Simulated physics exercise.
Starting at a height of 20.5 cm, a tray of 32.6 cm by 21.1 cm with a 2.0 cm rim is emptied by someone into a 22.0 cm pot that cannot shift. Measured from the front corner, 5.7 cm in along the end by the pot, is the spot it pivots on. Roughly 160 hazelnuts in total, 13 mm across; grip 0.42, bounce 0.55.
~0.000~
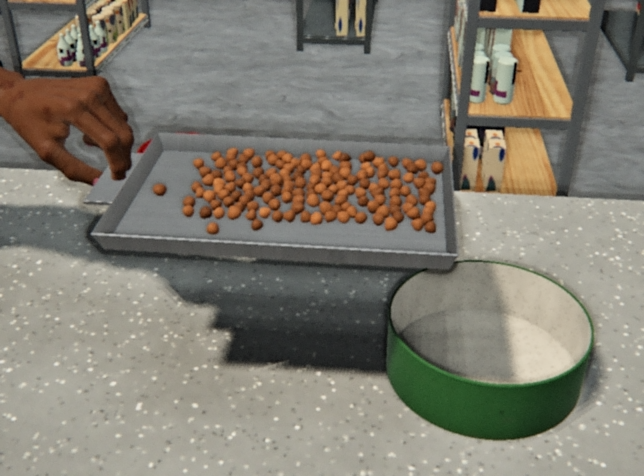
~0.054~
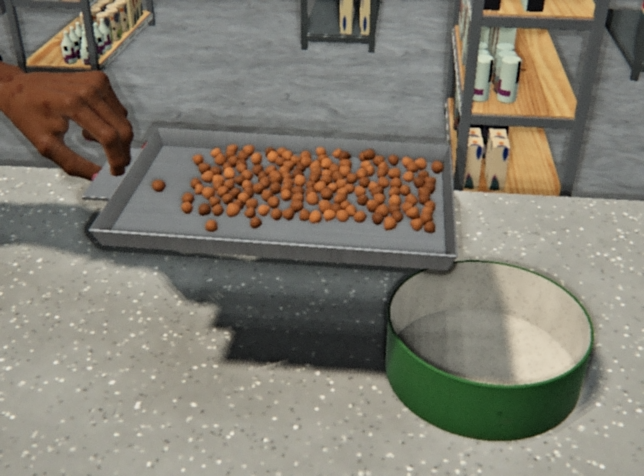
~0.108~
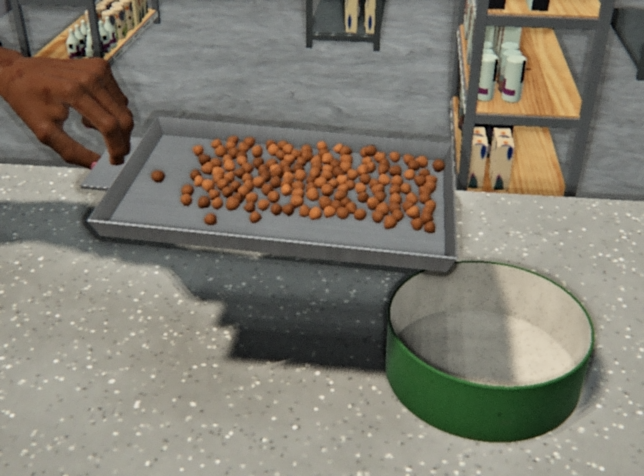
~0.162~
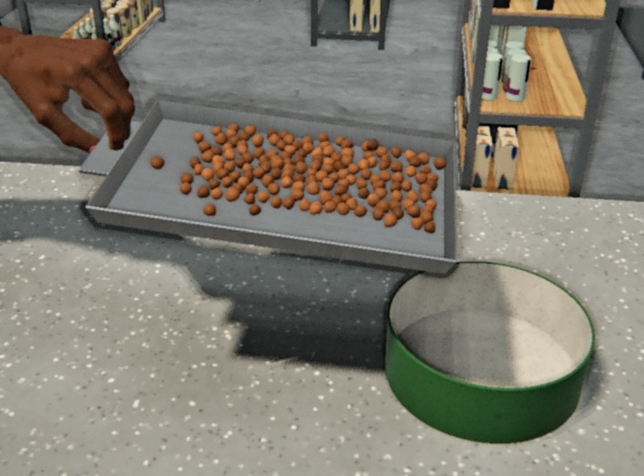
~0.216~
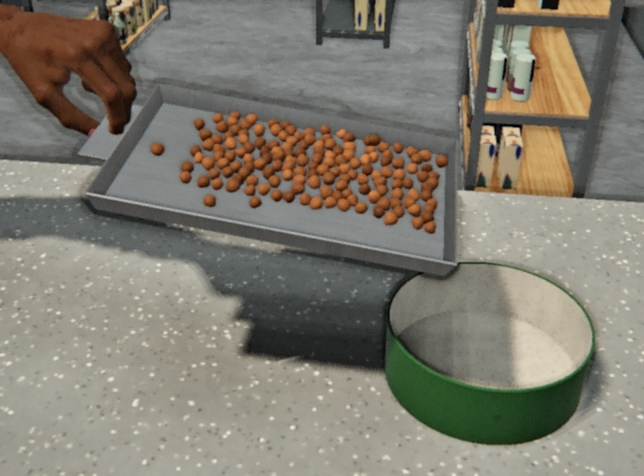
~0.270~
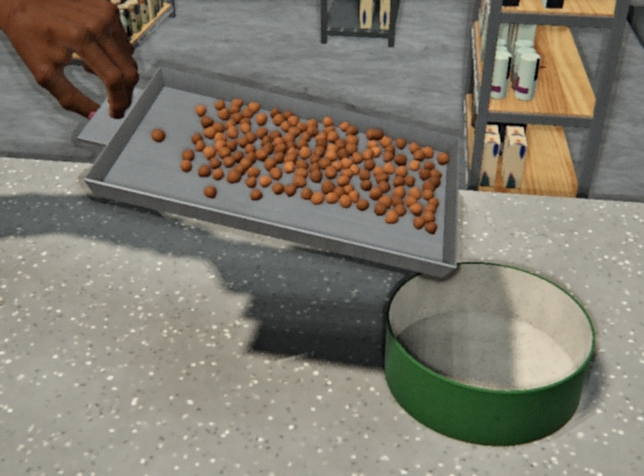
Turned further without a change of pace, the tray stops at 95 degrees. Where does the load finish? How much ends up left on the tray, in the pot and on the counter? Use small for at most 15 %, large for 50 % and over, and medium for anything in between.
Left on the tray - small, pot - large, counter - medium.
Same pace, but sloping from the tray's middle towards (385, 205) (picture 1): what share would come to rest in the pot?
Some 85 per cent.
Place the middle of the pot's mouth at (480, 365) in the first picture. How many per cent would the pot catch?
100 %.
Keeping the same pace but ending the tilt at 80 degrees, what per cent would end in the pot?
It would land at about 60 percent.
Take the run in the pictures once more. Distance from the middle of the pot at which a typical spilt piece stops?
Roughly 22 cm from the centre.
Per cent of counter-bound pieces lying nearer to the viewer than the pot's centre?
About 100 per cent.
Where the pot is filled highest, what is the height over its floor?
Some 2.5 cm above the floor.
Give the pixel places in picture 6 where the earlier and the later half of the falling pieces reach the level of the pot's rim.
(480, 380) or so first, later (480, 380).
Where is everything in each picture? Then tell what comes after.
In the first picture, tray tilt 0 degrees, front corners at (101, 230) and (450, 250); middle of the pieces at (311, 187); pot at (489, 316).
In the second picture, tray tilt 1 degrees, front corners at (99, 226) and (449, 251); middle of the pieces at (311, 185).
In the third picture, tray tilt 3 degrees, front corners at (98, 217) and (449, 253); middle of the pieces at (311, 180).
In the fourth picture, tray tilt 6 degrees, front corners at (96, 204) and (449, 255), lowest corner right front; middle of the pieces at (312, 173).
In the fifth picture, tray tilt 9 degrees, front corners at (95, 190) and (449, 258), lowest corner right front; middle of the pieces at (313, 167).
In the sixth picture, tray tilt 12 degrees, front corners at (95, 177) and (448, 260), lowest corner right front; middle of the pieces at (316, 160); pot at (489, 320). The tray's pace is about 55 degrees a second.
After 0.95 s, tilt 51 degrees; the tray holds 95 %, the pot 0 %.
After 1.40 s, tilt 77 degrees; the tray holds 50 %, the pot 20 %.
After 1.93 s, tilt 95 degrees; the tray holds 0 %, the pot 60 %.
By 2.7 s all is still; tray 0 %, pot 60 %, counter 40 %.
